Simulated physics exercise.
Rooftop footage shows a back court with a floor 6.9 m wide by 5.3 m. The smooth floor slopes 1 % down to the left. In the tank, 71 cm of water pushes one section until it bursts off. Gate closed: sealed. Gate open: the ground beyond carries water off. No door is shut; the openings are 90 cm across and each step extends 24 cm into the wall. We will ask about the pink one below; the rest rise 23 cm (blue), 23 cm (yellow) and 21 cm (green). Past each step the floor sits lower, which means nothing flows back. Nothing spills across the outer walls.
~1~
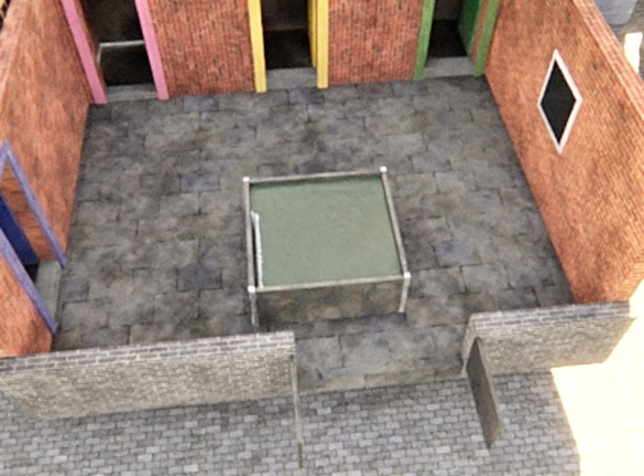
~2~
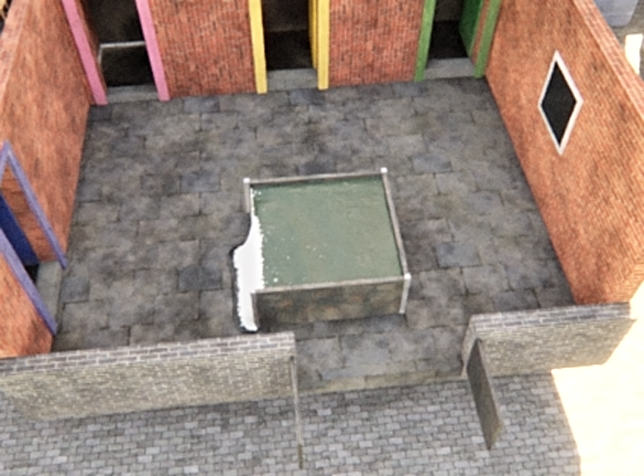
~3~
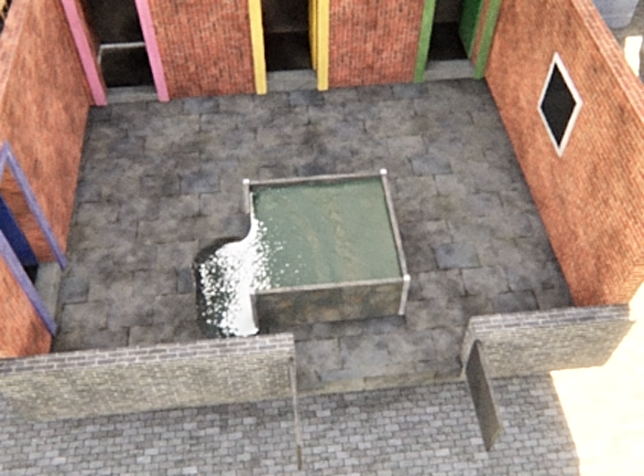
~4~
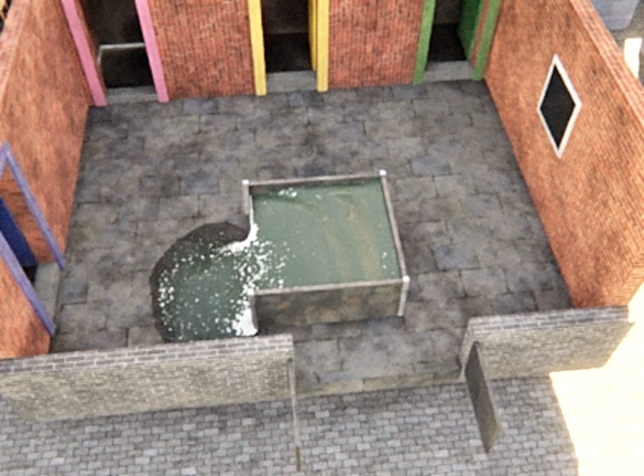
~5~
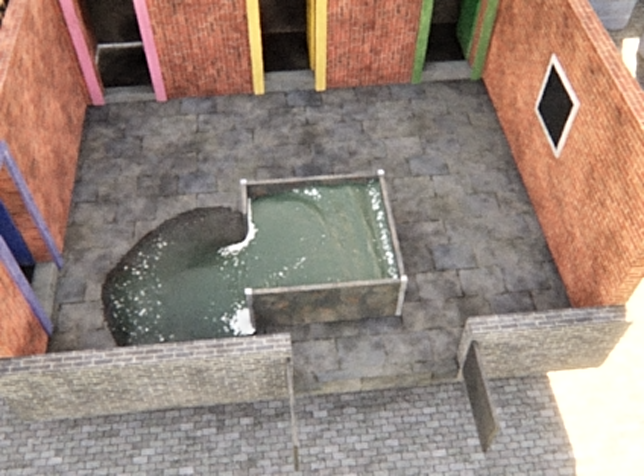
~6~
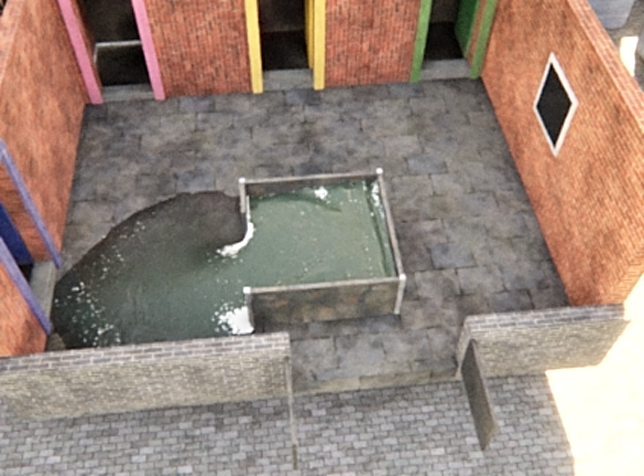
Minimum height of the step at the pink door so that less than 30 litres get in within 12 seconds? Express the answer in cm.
Roughly 19 cm.
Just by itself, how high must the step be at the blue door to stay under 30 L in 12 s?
Blue door, minimum about 31 cm.
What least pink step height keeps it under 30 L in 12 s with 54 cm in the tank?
Some 14.0 cm.
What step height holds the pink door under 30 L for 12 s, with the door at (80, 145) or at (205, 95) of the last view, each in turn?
You'd want roughly 12.5 cm there first, then roughly 10.5 cm.
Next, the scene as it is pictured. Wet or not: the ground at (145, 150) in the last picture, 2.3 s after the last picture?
At that moment it's submerged.
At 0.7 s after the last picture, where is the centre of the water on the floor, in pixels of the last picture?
The balance point sits at roughly (241, 280).
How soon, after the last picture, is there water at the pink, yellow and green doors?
Pink: 1.8 s; yellow: 3.2 s; green: 4.5 s.
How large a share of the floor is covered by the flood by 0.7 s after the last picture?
25 %.
Then, 0.7 s after the last picture water covers 25 % of the floor, deepest (56 cm) near (39, 389); it has not reached the pink door.
Then, 2.3 s after the last picture water covers 35 % of the floor, deepest (30 cm) near (41, 376); 18 cm at the pink door, 2 litres in over its 13 cm step.
Then, 11.3 s after the last picture water covers 100 % of the floor, deepest (10 cm) near (526, 343); 8 cm at the pink door, 123 litres in over its 13 cm step.
At the pink door as built, the water peaked near 25 cm, 3.1 s after the last picture.
Run again over the same 12 s with other heights there, 51 litres in over 17 cm, 8 litres over 23 cm. The limit of 30 litres is kept from about 19 cm up.
